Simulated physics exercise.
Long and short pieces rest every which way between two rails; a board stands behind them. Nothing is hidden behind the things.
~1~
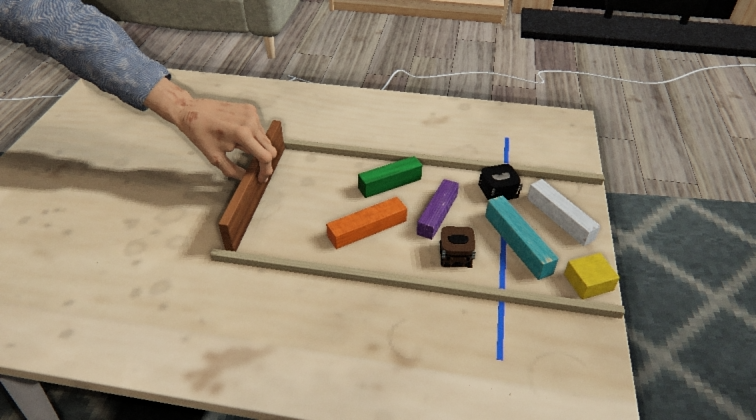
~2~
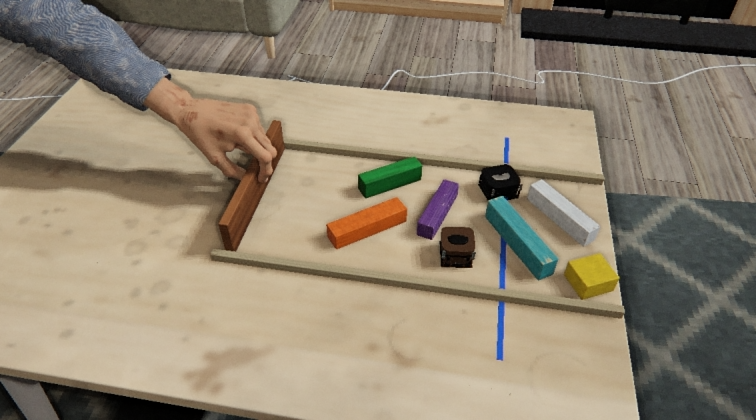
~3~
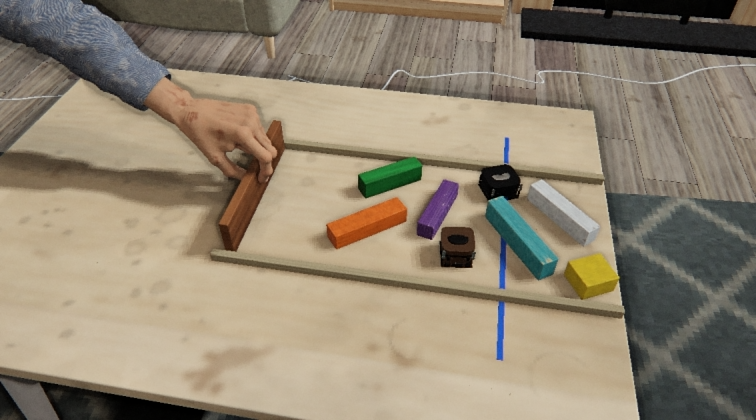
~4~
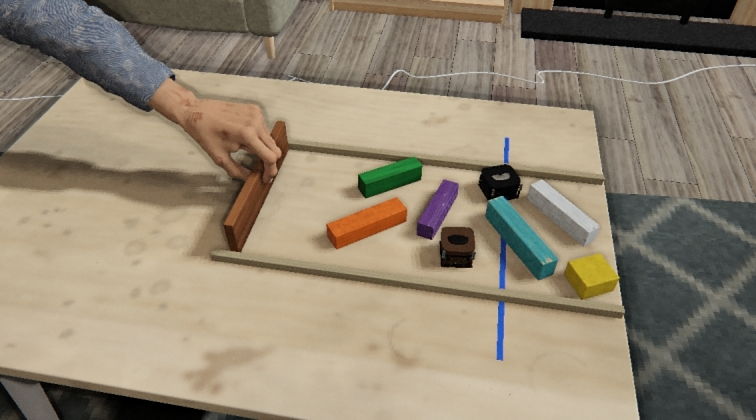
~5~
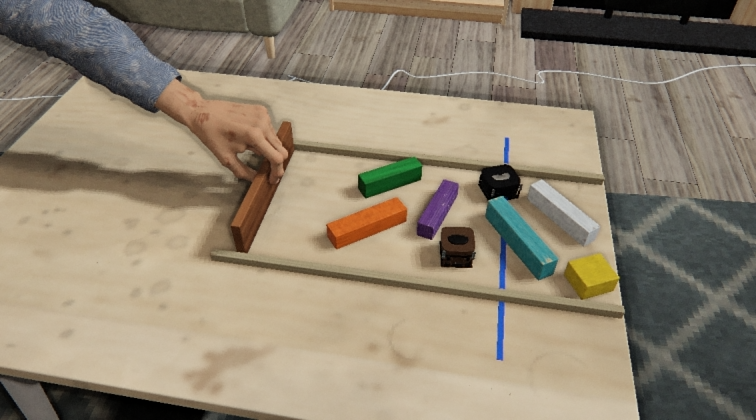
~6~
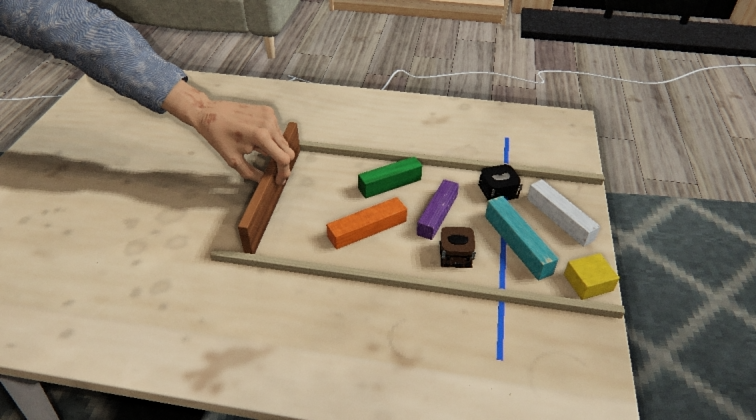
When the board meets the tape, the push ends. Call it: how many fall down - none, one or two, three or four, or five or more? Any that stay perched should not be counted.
Call: None fall down.
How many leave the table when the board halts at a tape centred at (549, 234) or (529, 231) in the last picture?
Counts per try: 3; 1.
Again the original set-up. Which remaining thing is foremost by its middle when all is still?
Yellow block.
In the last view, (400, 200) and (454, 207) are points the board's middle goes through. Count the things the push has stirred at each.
I make it 3 at the first spot and 6 at the other.
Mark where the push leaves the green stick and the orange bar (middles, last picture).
Final positions - green stick around (515, 189), orange bar around (525, 240).
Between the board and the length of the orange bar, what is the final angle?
Out of line by around 15°.
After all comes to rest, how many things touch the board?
Counting them up gives 2.
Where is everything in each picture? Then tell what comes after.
In the first frame, yellow block (591, 276); white bar (562, 212); turquoise bar (520, 236); board (255, 182); tape (504, 228).
In the second frame, white bar (562, 212); brown case (457, 248).
In the third frame, turquoise bar (520, 237); black case (500, 184).
In the fourth frame, yellow block (591, 276); purple bar (438, 208).
In the fifth frame, white bar (562, 212); orange bar (367, 223).
In the sixth frame, yellow block (591, 276); white bar (562, 212); turquoise bar (520, 237); board (273, 184); tape (504, 228).
Soon after, none off yet; yellow block at rest near (591, 276); white bar at rest near (562, 212); turquoise bar at rest near (520, 237).
At rest, the number that fall off is zero.
